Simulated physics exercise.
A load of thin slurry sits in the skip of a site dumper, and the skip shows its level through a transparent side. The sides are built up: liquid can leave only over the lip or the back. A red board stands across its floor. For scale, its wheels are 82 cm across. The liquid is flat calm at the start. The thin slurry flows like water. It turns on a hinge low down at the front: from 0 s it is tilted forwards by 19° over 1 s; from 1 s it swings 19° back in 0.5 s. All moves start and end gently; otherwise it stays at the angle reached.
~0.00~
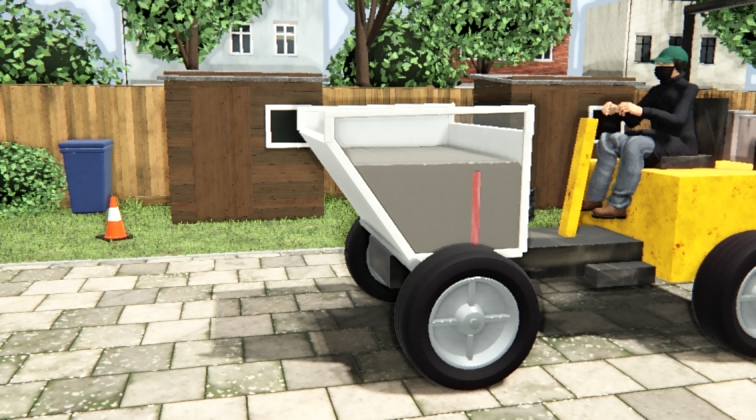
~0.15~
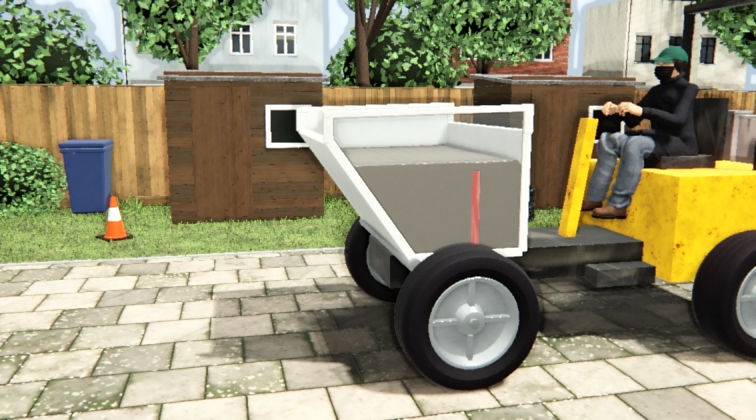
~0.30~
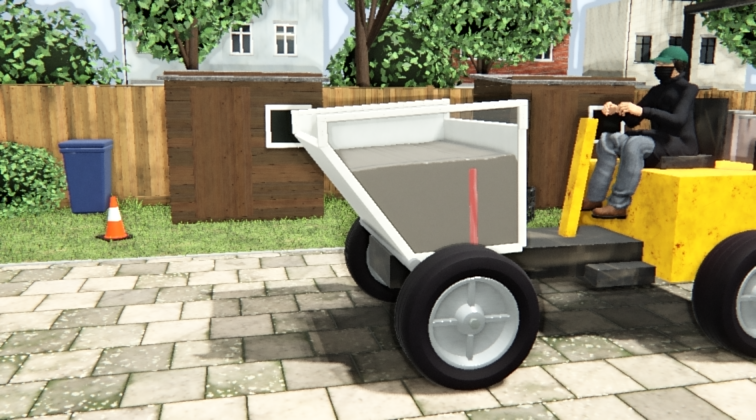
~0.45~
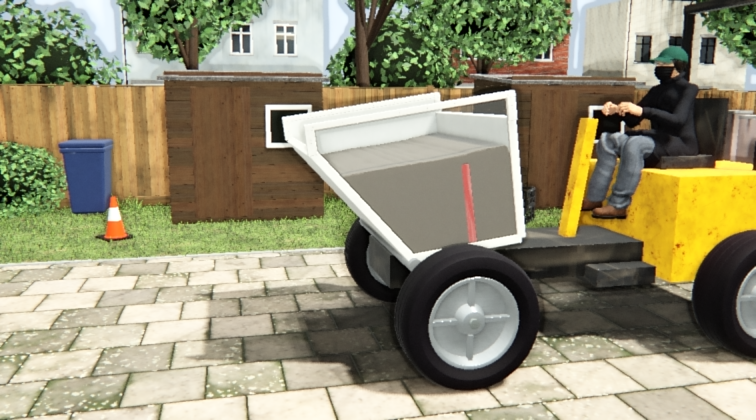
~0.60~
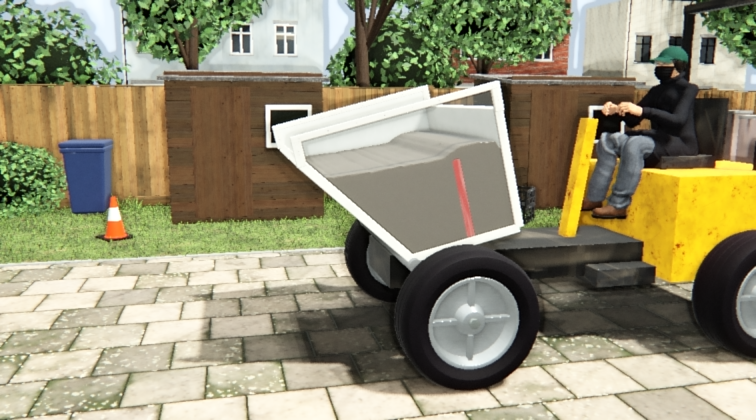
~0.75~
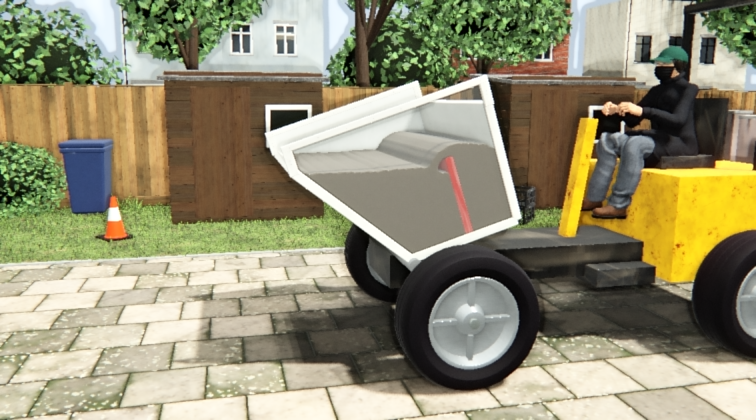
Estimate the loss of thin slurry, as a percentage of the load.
Some 10 per cent goes overboard.
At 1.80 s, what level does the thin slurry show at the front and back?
Front 50 cm, back 40 cm.
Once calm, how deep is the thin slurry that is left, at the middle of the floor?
Roughly 44 cm.
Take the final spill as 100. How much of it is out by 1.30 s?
Some 90 per cent by then.
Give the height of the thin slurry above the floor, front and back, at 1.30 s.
Front 42 cm, back 38 cm.
After 1.30 s the skip is at 6° forwards, the surface stands 38 cm at the back and 41 cm at the front; 9 per cent has gone, over the front.
After 1.80 s the surface stands 40 cm at the back and 50 cm at the front; 10 per cent has gone, over the front.
After 2.30 s the surface stands 55 cm at the back and 41 cm at the front; 10 per cent has gone, over the front.
After 4.39 s 10 per cent has gone, over the front, 54 of 532 litres.
